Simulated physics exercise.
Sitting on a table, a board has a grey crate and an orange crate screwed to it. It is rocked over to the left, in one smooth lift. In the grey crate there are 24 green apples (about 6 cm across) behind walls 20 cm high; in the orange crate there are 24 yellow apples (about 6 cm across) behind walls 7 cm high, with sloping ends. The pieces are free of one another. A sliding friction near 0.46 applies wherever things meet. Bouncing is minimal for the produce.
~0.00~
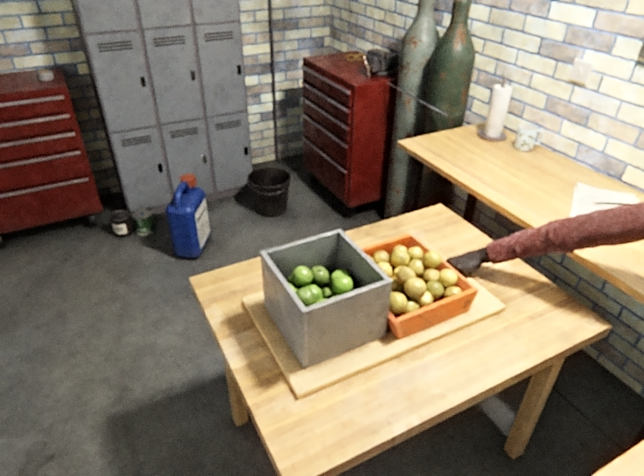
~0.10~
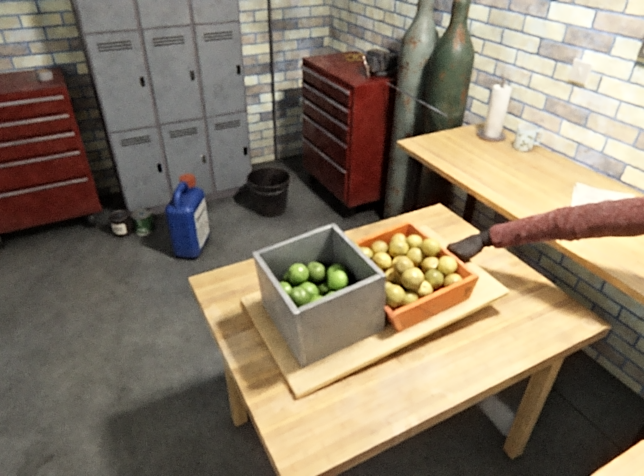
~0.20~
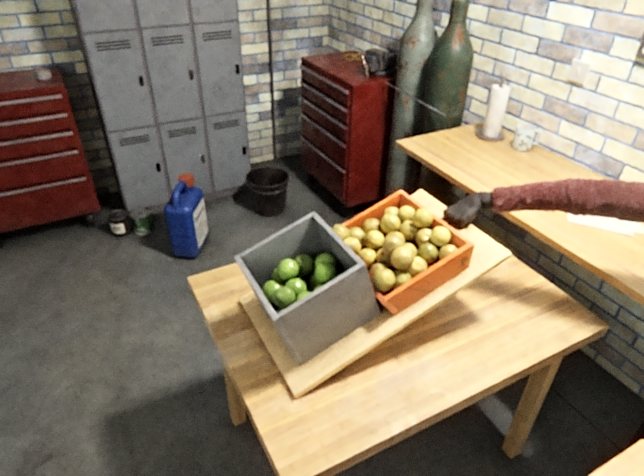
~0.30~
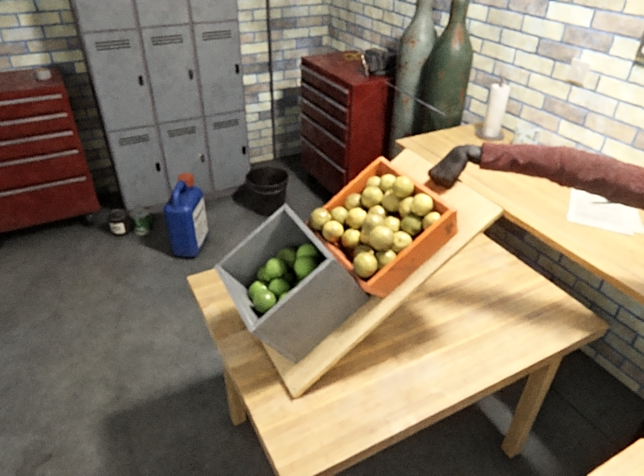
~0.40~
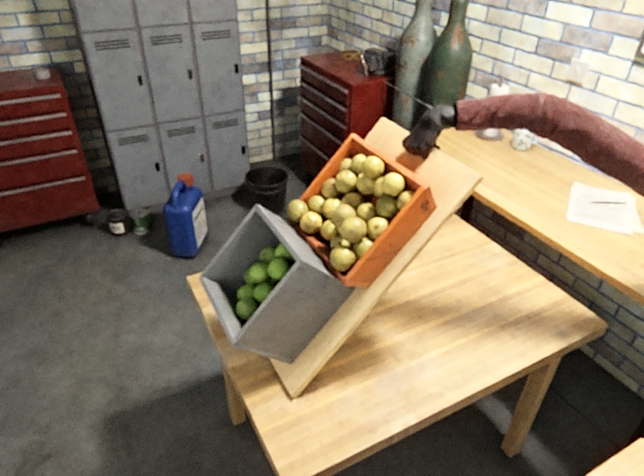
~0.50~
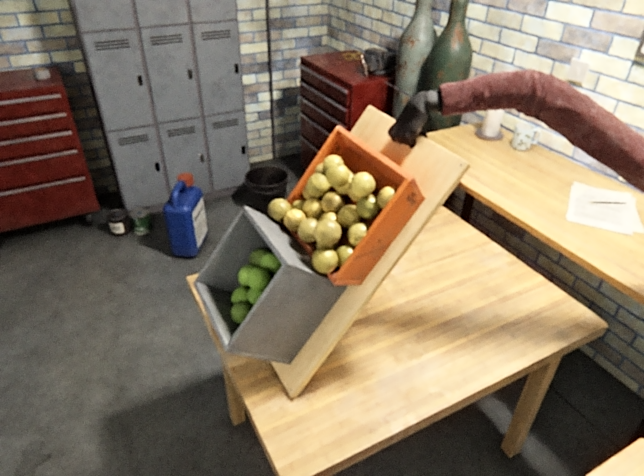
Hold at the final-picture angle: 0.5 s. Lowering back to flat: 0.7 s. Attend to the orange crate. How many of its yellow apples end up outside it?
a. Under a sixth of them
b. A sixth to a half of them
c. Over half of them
(a) Under a sixth of them.
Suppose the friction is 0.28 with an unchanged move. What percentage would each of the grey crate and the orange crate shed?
Then the grey crate sheds 0 per cent, while the orange crate sheds 0 per cent.
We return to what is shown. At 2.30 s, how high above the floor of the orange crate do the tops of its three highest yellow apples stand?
About 13 cm.
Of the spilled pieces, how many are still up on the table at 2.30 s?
My count comes to close to 0.
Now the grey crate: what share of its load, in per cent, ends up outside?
Loss for the grey crate - 0 per cent.
After 0.79 s, tilt 51°; the grey crate has all 24 and the orange crate has all 24.
After 1.15 s, tilt 45°; the grey crate has all 24 and the orange crate has all 24.
After 1.65 s, tilt 1°; the grey crate has all 24 and the orange crate has all 24.
Outcome (at 2.30 s), the grey crate has all 24 and the orange crate has all 24. Asked share, 0 of 24, 0 per cent.
